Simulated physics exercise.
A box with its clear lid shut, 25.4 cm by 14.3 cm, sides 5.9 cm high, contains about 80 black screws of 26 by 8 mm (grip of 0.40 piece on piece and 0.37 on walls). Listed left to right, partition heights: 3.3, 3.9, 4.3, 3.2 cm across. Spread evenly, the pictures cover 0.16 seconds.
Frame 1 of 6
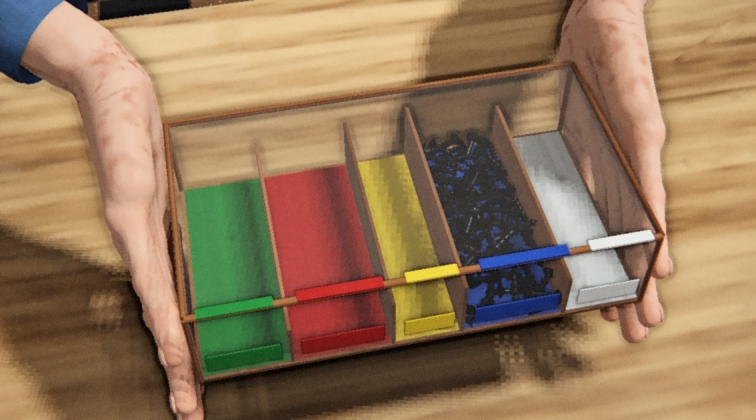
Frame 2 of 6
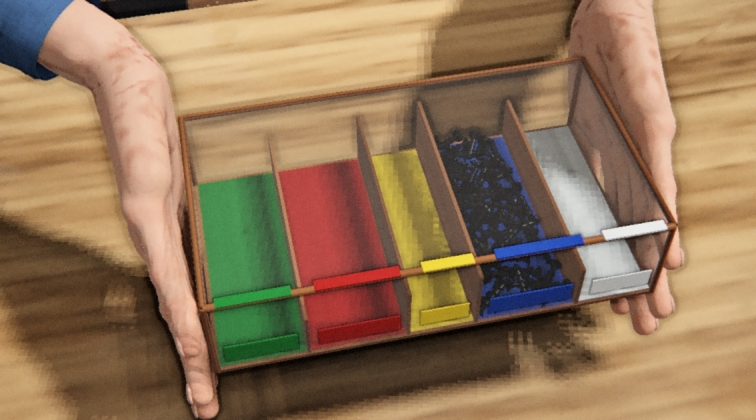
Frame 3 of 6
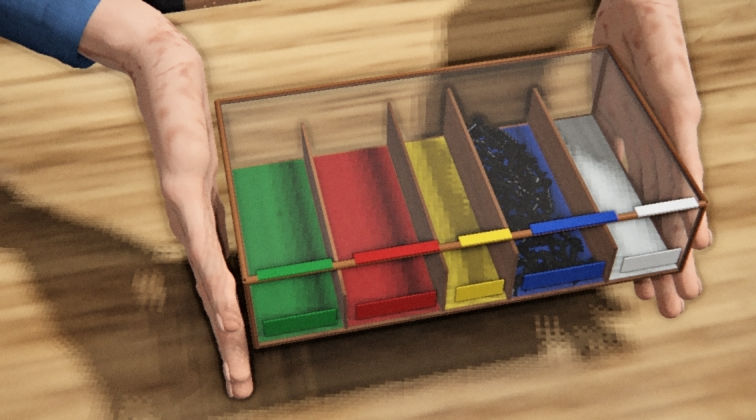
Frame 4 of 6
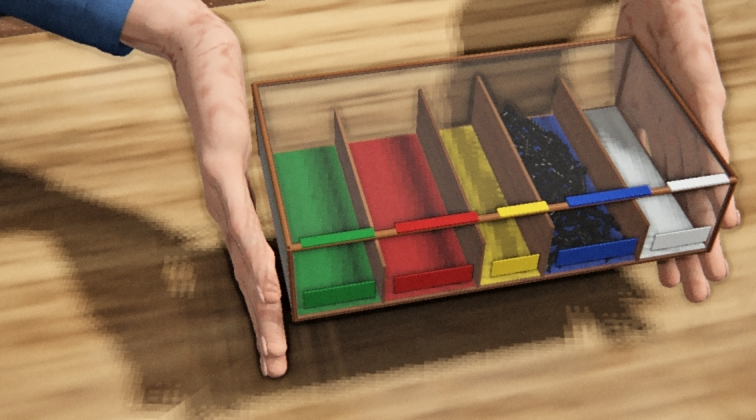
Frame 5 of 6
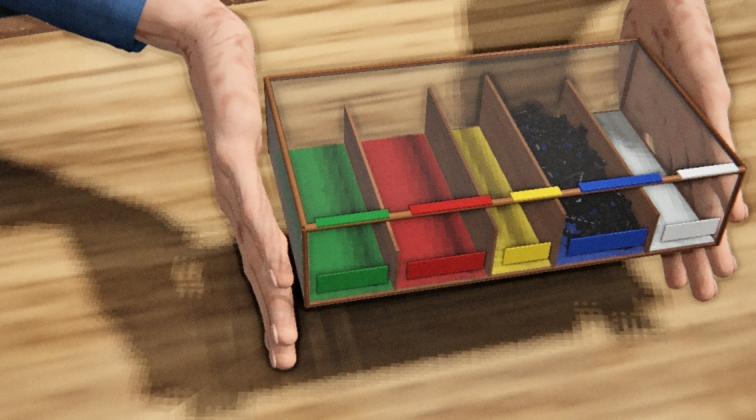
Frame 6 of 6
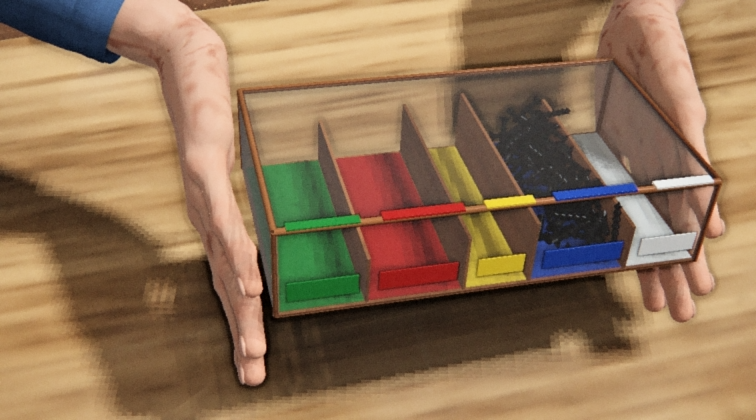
At first, two hands hold a clear-lidded box level, with small black pieces spread over the blue section among green, red, yellow and white ones. The hands carry it right and away, tilting it gradually toward the back right, then shift it slightly left as the pieces bunch within the blue section.
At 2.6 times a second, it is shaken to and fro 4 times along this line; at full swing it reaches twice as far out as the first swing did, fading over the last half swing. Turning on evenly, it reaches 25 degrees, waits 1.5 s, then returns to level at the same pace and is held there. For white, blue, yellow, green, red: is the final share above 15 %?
Outcome: The white compartment gets a big enough share, the blue compartment gets a big enough share, the yellow compartment gets too small a share, the green compartment gets too small a share, the red compartment gets too small a share.
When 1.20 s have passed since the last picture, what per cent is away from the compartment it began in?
Displaced share at the given time: Approx. 60 %.
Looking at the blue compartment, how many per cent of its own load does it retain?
My estimate is some 50 in a hundred.
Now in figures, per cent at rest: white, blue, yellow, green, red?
In per cent: White 50; blue 50; yellow 0; green 0; red 0.
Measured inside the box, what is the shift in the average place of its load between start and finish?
From start to finish it ends up roughly 5.0 cm away.
Then, 0.66 s after the last picture, tilt 25 degrees; white 45 %, blue 55 %; middle of all pieces near (589, 153).
Then, 1.20 s after the last picture, tilt 25 degrees; white 60 %, blue 40 %; middle of all pieces near (487, 209).
Then, 1.70 s after the last picture, tilt 25 degrees; white 50 %, blue 50 %; middle of all pieces near (509, 208).
Then, 2.18 s after the last picture, tilt 0 degrees; white 50 %, blue 50 %; middle of all pieces near (516, 164).
In the end, white 50 %, blue 50 %, yellow 0 %, green 0 %, red 0 %.
